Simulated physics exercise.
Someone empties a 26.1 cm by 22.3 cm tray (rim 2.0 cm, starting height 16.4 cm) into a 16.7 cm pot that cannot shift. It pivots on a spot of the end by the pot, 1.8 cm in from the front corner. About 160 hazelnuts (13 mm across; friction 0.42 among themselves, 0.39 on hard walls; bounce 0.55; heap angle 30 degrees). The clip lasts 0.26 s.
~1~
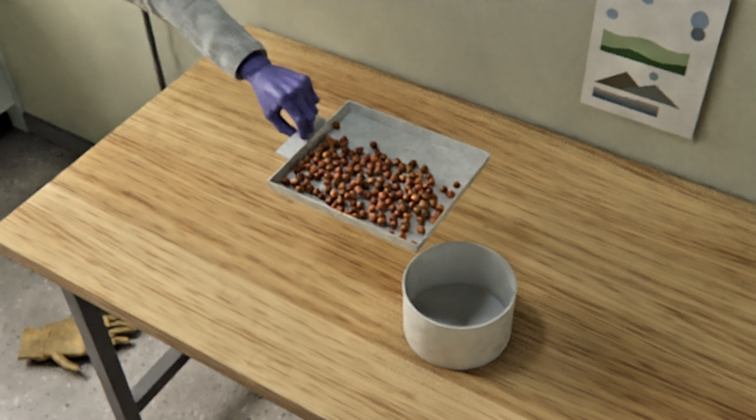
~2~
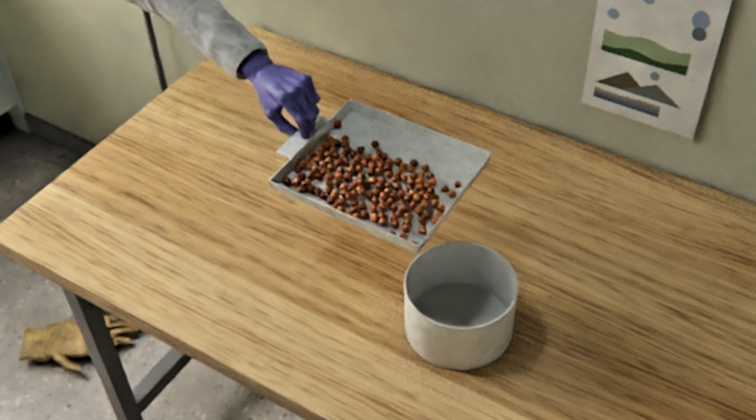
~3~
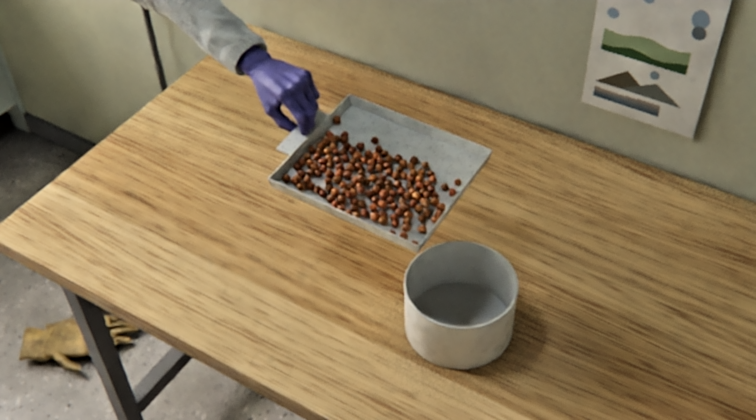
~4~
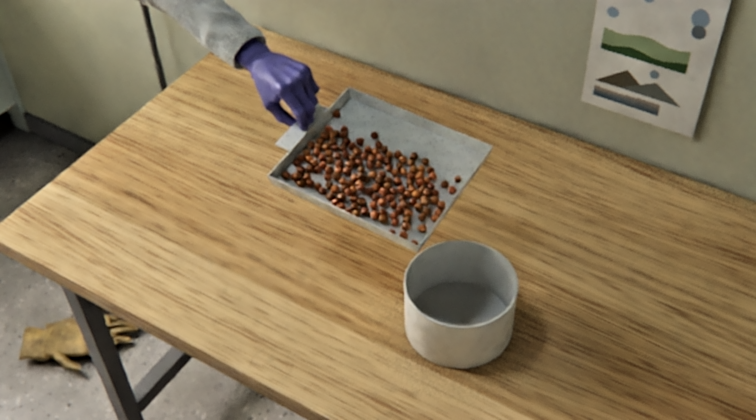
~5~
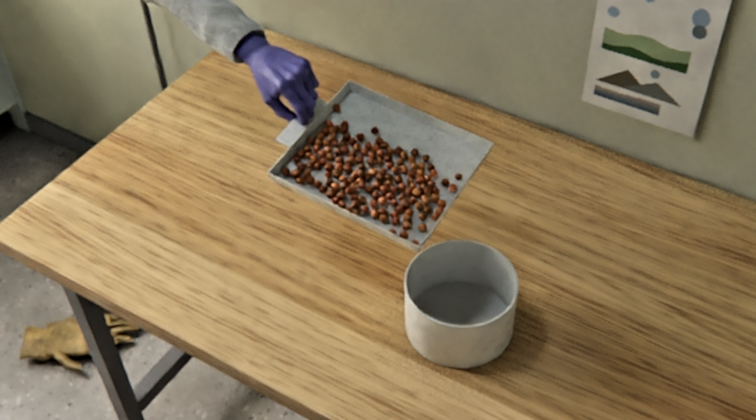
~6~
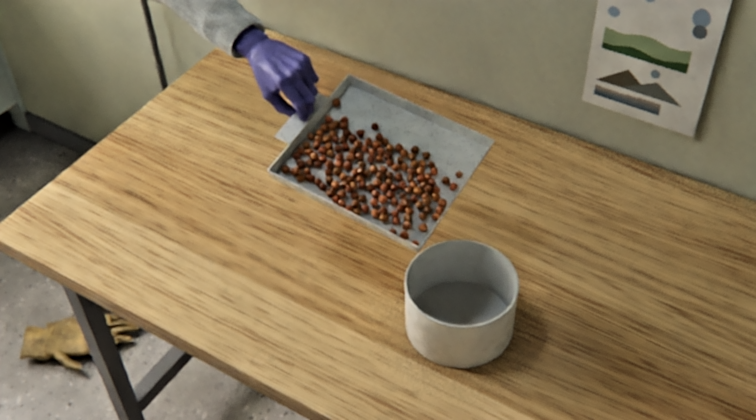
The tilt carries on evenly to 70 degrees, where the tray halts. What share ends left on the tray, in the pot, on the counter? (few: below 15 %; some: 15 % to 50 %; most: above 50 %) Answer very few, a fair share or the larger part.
Left on the tray: The larger part; in the pot: Very few; on the counter: Very few.
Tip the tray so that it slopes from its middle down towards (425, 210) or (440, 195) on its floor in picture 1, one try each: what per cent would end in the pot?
About 0 and 0 per cent.
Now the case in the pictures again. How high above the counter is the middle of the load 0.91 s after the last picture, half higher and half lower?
About 26 cm.
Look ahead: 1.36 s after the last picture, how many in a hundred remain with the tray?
Roughly 100 per cent.
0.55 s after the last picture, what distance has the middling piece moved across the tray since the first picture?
Some 3 cm.
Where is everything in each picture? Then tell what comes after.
Tray tilt 0 degrees, front corners at (271, 180) and (416, 243); middle of the pieces at (366, 185); pot at (460, 283), in the first frame.
Tray tilt 1 degrees, front corners at (272, 180) and (418, 244); middle of the pieces at (367, 185), in the second frame.
Tray tilt 2 degrees, front corners at (271, 178) and (418, 244); middle of the pieces at (367, 182), in the third frame.
Tray tilt 5 degrees, front corners at (271, 175) and (418, 244), lowest corner right front; middle of the pieces at (367, 179), in the fourth frame.
Tray tilt 8 degrees, front corners at (271, 172) and (418, 244), lowest corner right front; middle of the pieces at (367, 176), in the fifth frame.
Tray tilt 10 degrees, front corners at (271, 170) and (419, 245), lowest corner right front; middle of the pieces at (367, 174); pot at (462, 281), in the sixth frame.
Then, 0.55 s after the last picture, tilt 39 degrees; the tray holds 100 %, the pot 0 %.
Then, 0.91 s after the last picture, tilt 57 degrees; the tray holds 100 %, the pot 0 %.
Then, 1.36 s after the last picture, tilt 70 degrees; the tray holds 100 %, the pot 0 %.
In the end, tray 95 %, pot 0 %, counter 5 %.
